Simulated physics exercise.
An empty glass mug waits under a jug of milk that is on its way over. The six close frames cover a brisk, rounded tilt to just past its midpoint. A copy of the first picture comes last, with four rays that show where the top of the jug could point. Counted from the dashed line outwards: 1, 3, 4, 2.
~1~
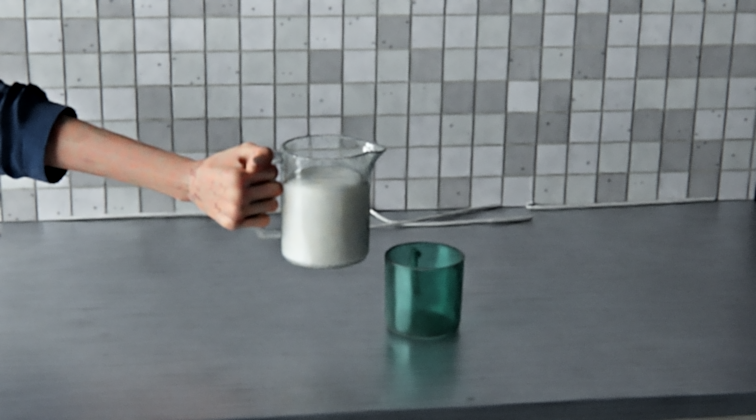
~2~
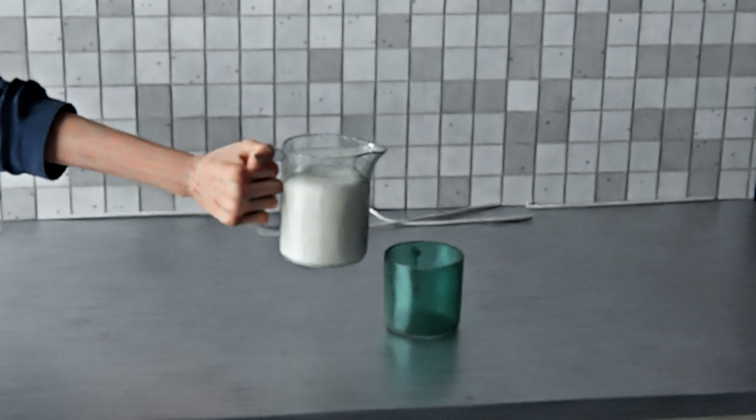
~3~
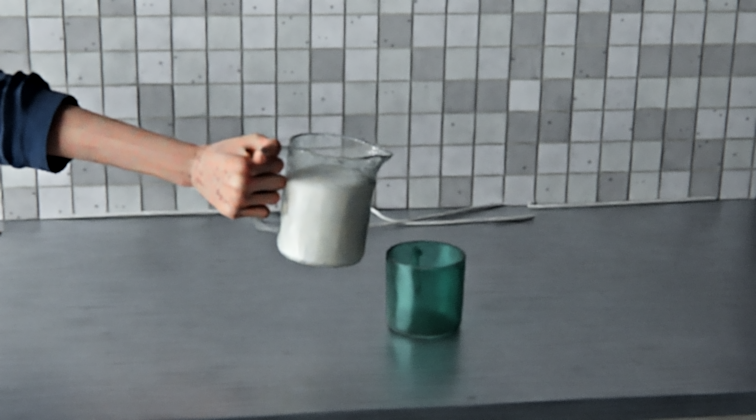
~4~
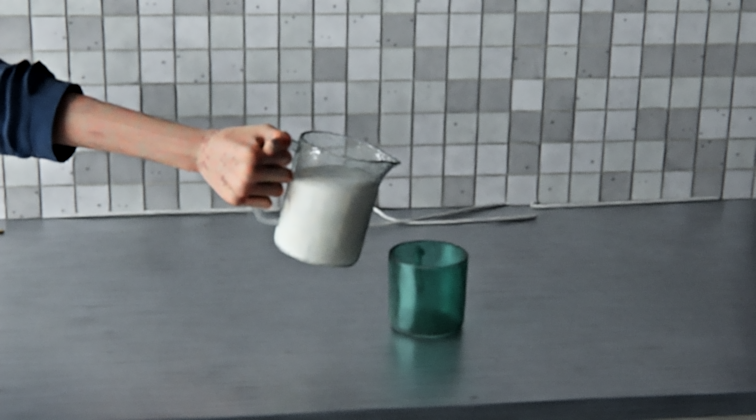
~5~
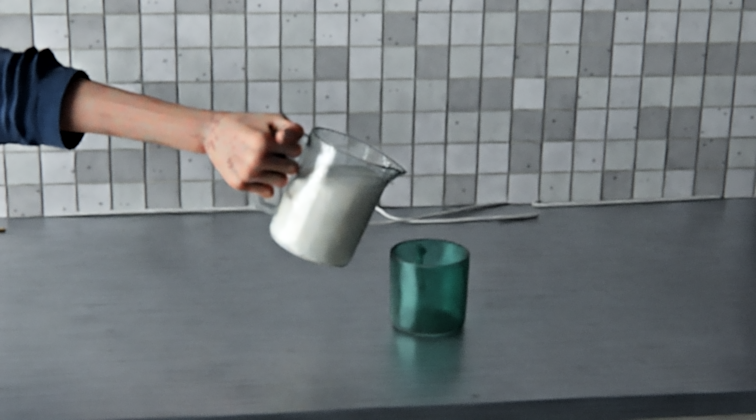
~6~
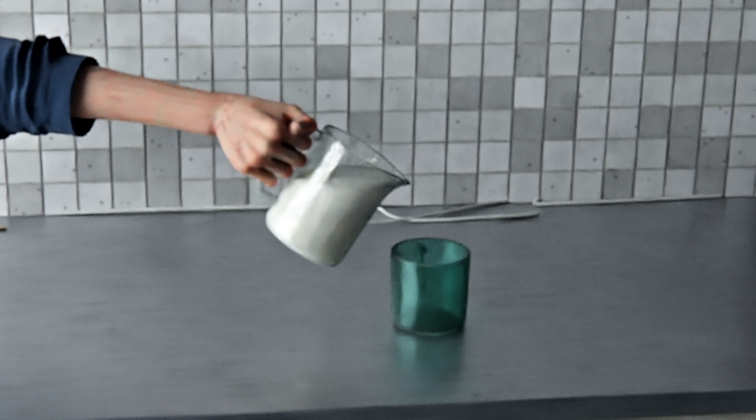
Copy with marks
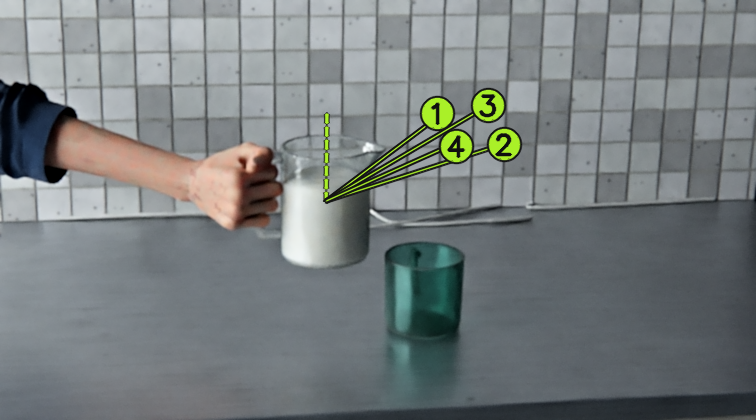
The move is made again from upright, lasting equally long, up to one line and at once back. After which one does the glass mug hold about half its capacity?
Choose 4.
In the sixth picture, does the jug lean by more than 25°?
Yes, it does.
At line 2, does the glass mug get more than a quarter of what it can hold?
Yes, clearly.
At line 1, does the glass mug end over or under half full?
Under.
On the marked copy, 1 at (425, 126); 2 at (487, 149); 3 at (473, 113); 4 at (439, 150).
With 1, the glass mug ends with about 22 % of what it can hold.
With 2, the glass mug ends with about 67 % of what it can hold.
With 3, the glass mug ends with about 35 % of what it can hold.
With 4, the glass mug ends with about 50 % of what it can hold.
